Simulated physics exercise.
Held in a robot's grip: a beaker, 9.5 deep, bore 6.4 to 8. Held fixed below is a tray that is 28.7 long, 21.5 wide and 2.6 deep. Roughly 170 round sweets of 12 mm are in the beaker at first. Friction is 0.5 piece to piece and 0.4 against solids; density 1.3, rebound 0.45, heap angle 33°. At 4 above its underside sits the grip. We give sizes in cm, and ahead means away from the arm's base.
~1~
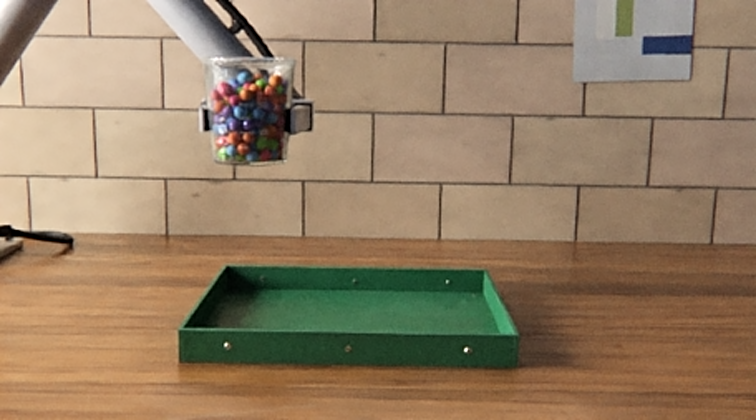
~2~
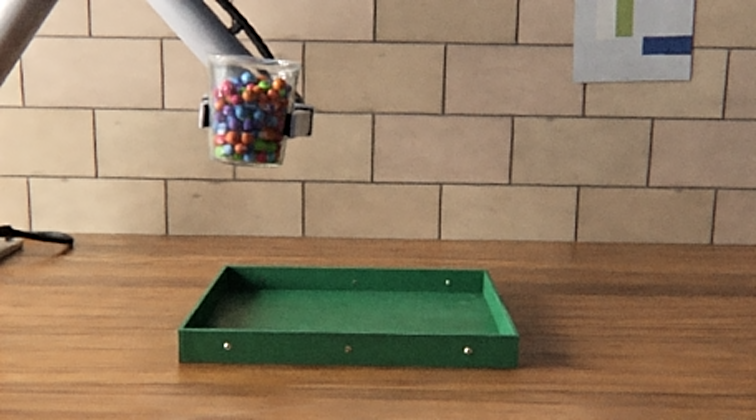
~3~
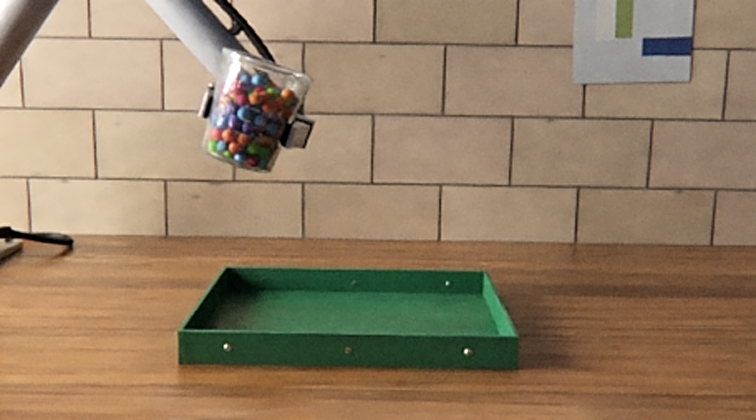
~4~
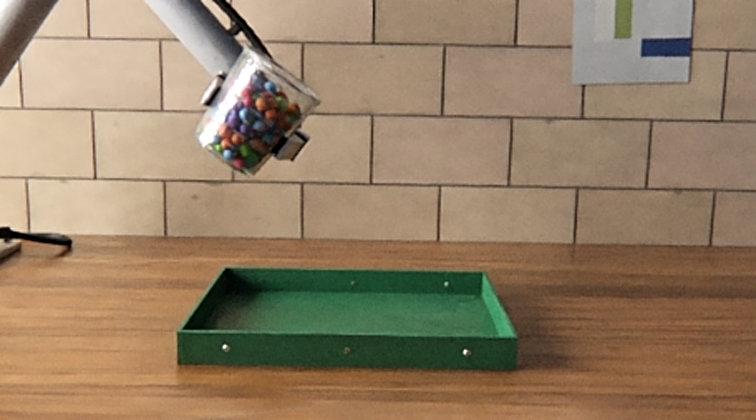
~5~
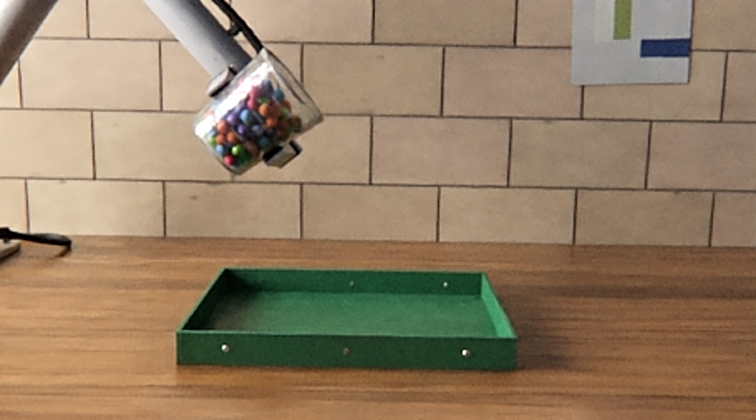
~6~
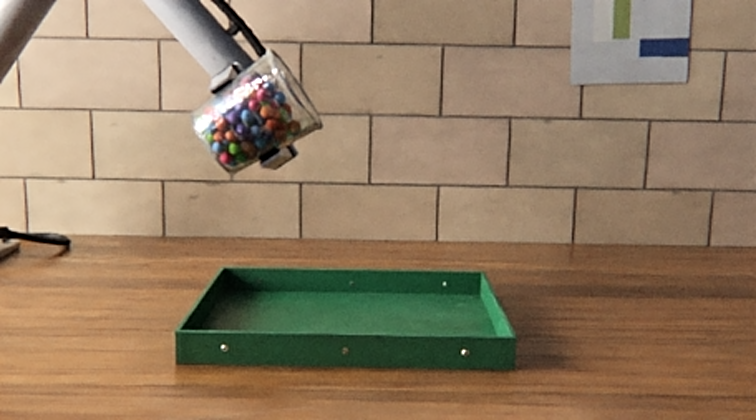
A robot arm tilts a clear beaker of colourful sweets rightward above a green tray.
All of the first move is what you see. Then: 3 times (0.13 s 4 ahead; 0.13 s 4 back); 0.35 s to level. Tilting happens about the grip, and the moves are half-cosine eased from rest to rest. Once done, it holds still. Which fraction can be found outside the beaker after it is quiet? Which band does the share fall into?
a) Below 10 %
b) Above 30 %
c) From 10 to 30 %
From 10 to 30 % (c).
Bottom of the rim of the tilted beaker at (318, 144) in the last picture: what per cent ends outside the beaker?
Estimate: About 55 per cent.
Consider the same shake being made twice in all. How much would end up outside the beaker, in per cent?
About 15 %.
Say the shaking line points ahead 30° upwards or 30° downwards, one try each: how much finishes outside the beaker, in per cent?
Roughly 35 per cent, then 5 per cent.
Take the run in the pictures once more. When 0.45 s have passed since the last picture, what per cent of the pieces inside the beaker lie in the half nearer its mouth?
50 %.
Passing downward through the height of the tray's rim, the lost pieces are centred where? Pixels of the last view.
Roughly at (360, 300).
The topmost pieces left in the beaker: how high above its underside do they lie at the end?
Around 8.5 centimetres above the underside.
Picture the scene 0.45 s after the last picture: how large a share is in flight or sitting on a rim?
About 2 %.
Then, 0.45 s after the last picture, tilted 56° forward, highest piece 23 above the table; 148 in the beaker, 15 in the tray, 4 in flight or on a rim.
Then, 0.90 s after the last picture, tilted 40° forward, highest piece 23 above the table; 136 in the beaker, 29 in the tray, 1 on the table or floor, 1 in flight or on a rim.
Then, 1.33 s after the last picture, level, highest piece 24 above the table; 136 in the beaker, 30 in the tray, 1 on the table or floor.
Then, 2.38 s after the last picture, level, highest piece 24 above the table; 136 in the beaker, 30 in the tray, 1 on the table or floor.
Final count, 136 in the beaker, 30 in the tray, 1 on the table or floor. That is 19 % outside the beaker.
